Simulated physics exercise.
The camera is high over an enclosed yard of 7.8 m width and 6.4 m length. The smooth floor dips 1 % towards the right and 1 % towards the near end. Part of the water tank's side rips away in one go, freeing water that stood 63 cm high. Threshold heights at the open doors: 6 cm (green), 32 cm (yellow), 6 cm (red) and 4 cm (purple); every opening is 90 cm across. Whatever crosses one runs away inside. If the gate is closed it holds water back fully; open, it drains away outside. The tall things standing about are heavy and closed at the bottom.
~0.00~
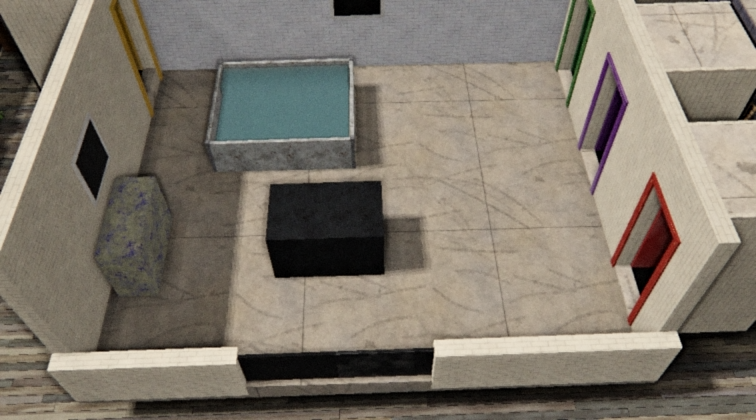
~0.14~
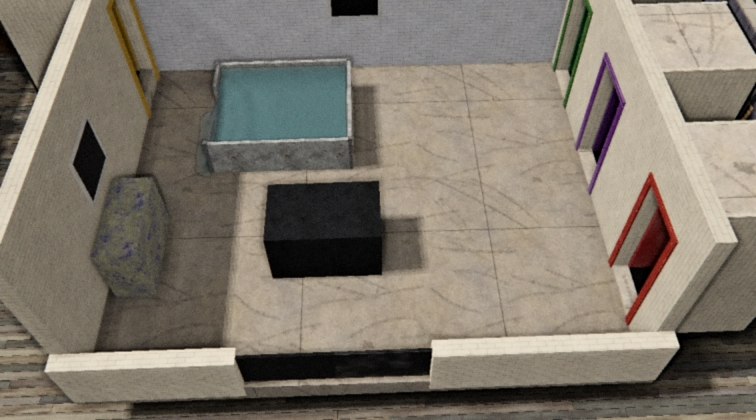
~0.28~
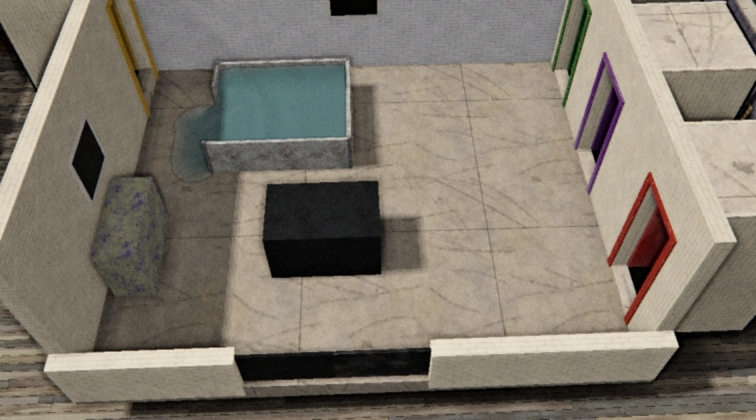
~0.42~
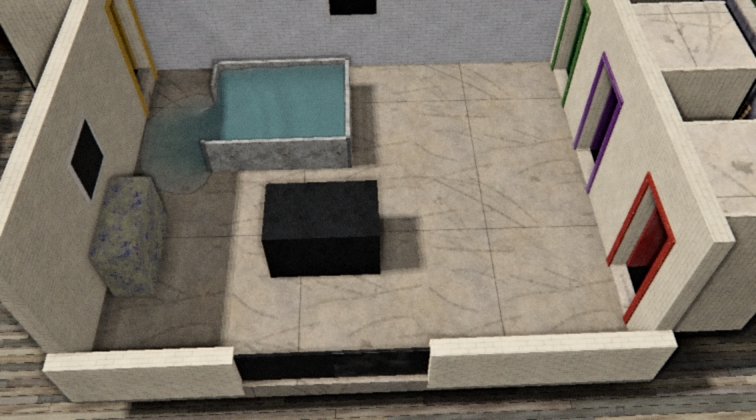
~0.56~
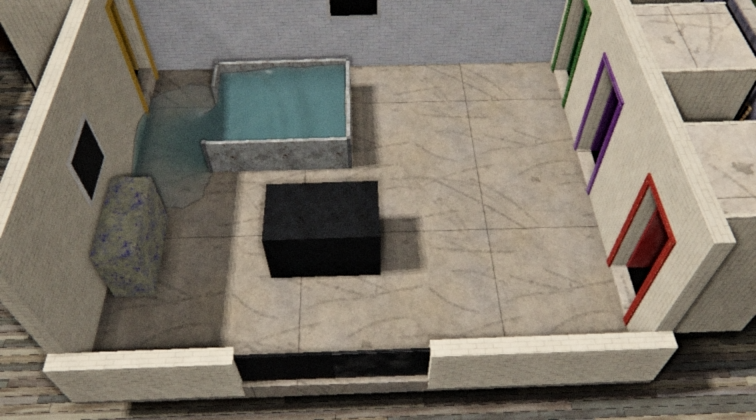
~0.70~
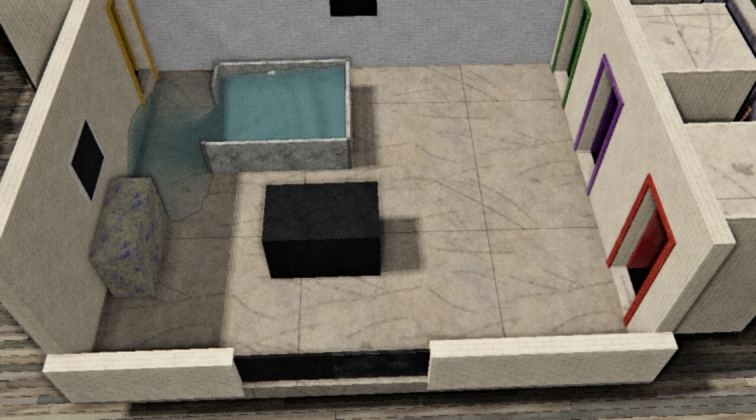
Walled yard seen from above, water pouring from the broken left side of a tank and spreading across the floor to the left wall.
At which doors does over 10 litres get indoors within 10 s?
Door by door: At the green door it passes the limit; at the yellow door it stays under the limit; at the red door it goes over the limit; at the purple door it goes over the limit.
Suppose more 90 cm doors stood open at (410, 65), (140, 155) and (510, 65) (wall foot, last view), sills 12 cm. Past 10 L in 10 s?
In that order: Below, above, under.
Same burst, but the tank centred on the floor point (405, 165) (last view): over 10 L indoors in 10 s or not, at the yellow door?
Then: Yellow under.
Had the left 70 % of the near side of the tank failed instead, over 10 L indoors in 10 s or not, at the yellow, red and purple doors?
Then: Yellow under, red above, purple over.
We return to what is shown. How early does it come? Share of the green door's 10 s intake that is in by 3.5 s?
Some 0 per cent by then.
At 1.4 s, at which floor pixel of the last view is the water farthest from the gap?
Near (106, 298).
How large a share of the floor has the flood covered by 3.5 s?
Some 45 per cent of it.
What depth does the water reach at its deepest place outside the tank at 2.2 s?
About 47 cm.
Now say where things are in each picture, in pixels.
The first frame shows still water, 63 cm deep, in the water tank at (284, 102).
In the second frame, water pours out at (217, 132) and has run 0.8 m, to (203, 172); typically 10 cm deep outside, 63 cm at the water tank's back.
In the third frame, the front is at (188, 114), 1.0 m from the gap at (216, 134); 1.1 m2 of floor is under water; 63 cm left at the back of the water tank.
In the fourth frame, water pours out at (216, 134) and has run 1.4 m, to (153, 121); typically 8 cm deep outside, 63 cm at the water tank's back.
In the fifth frame, water pours out at (216, 135) and has run 1.7 m, to a hidden place; typically 8 cm deep outside, 63 cm at the water tank's back.
In the sixth frame, the front is at a hidden place, 2.0 m from the gap at (216, 135); 3.5 m2 of floor is under water; 63 cm left at the back of the water tank.
After 1.4 s water covers 10 % of the floor and is deepest (44 cm) near (139, 156); green door not reached, yellow door 20 cm at the sill, 0 L in, red door not reached, purple door not reached.
After 2.2 s water covers 20 % of the floor and is deepest (47 cm) near (137, 212); green door not reached, yellow door 21 cm at the sill, 0 L in, red door not reached, purple door not reached.
After 3.5 s water covers 45 % of the floor and is deepest (29 cm) near (137, 212); green door not reached, yellow door 21 cm at the sill, 1 L in, red door not reached, purple door not reached.
After 6.0 s water covers 90 % of the floor and is deepest (18 cm) near (148, 212); green door 14 cm at the sill, 62 L in, yellow door 14 cm at the sill, 1 L in, red door 3 cm at the sill, 0 L in, purple door 11 cm at the sill, 10 L in.
After 10.0 s water covers 90 % of the floor and is deepest (14 cm) near (633, 359); green door 8 cm at the sill, 118 L in, yellow door 8 cm at the sill, 1 L in, red door 12 cm at the sill, 40 L in, purple door 7 cm at the sill, 55 L in.
